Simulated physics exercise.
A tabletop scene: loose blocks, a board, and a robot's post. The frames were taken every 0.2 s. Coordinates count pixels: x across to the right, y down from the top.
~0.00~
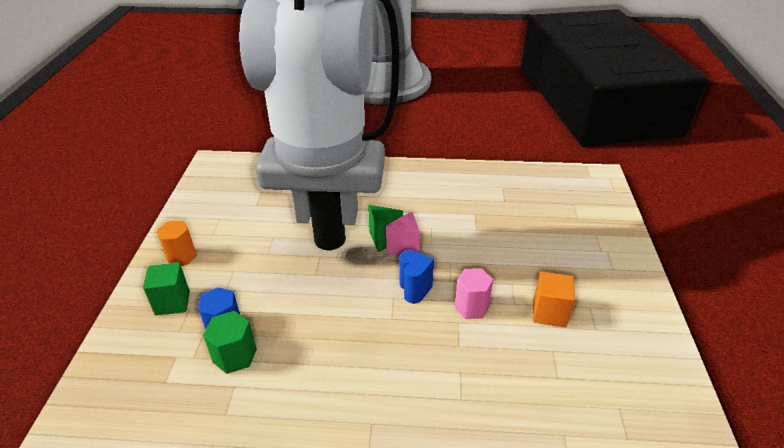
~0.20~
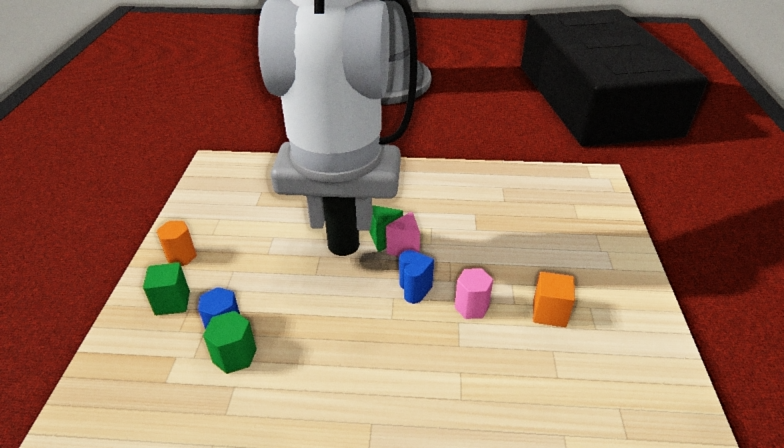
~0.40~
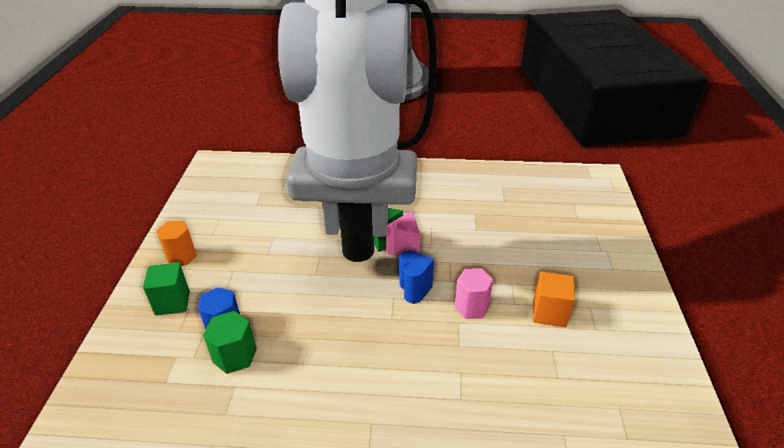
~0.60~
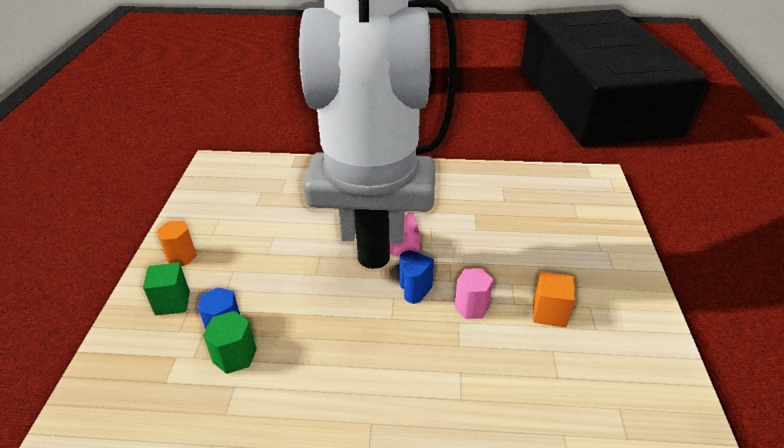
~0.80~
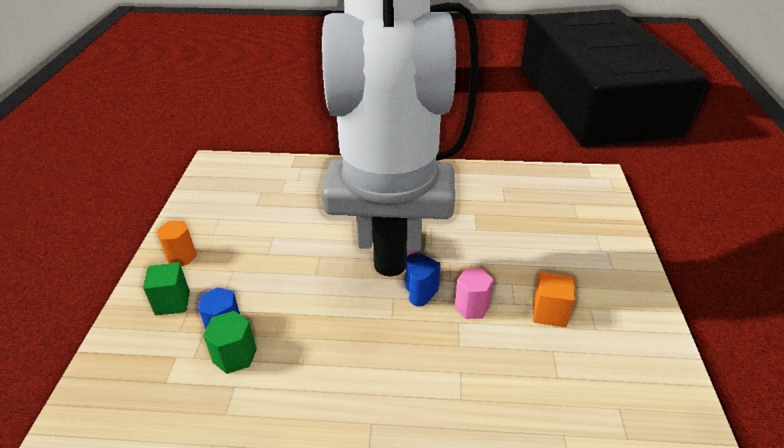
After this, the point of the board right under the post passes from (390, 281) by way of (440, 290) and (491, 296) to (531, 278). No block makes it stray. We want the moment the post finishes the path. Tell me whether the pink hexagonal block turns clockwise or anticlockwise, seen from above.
Counterclockwise from above.
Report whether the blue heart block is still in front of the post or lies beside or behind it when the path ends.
Slid away.
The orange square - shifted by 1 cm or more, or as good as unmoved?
It stays put.
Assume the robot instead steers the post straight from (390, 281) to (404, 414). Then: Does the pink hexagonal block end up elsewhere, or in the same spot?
That block is going to be left alone.
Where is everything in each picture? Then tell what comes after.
The first picture shows post tip at (330, 240); block tops, blue heart block at (415, 262); pink hexagonal block at (475, 279); orange square at (557, 285).
The second picture shows post at (344, 246); blocks unchanged.
The third picture shows post at (358, 251); blocks unchanged.
The fourth picture shows post at (374, 258); blocks unchanged.
The fifth picture shows post at (390, 265); blue heart block at (422, 265); pink hexagonal block at (475, 279); orange square at (557, 285).
On the path given first. One third of the way, post at (442, 275); blue heart block at (458, 282), turned 75° clockwise; pink hexagonal block at (491, 289), turned 35° anticlockwise.
Two thirds of the way, post at (495, 280); blue heart block at (471, 290), turned 115° clockwise; pink hexagonal block at (507, 300), turned 70° anticlockwise.
At the end, post at (534, 263); blue heart block at (471, 290), turned 115° clockwise; pink hexagonal block at (507, 300), turned 70° anticlockwise; orange square in place.
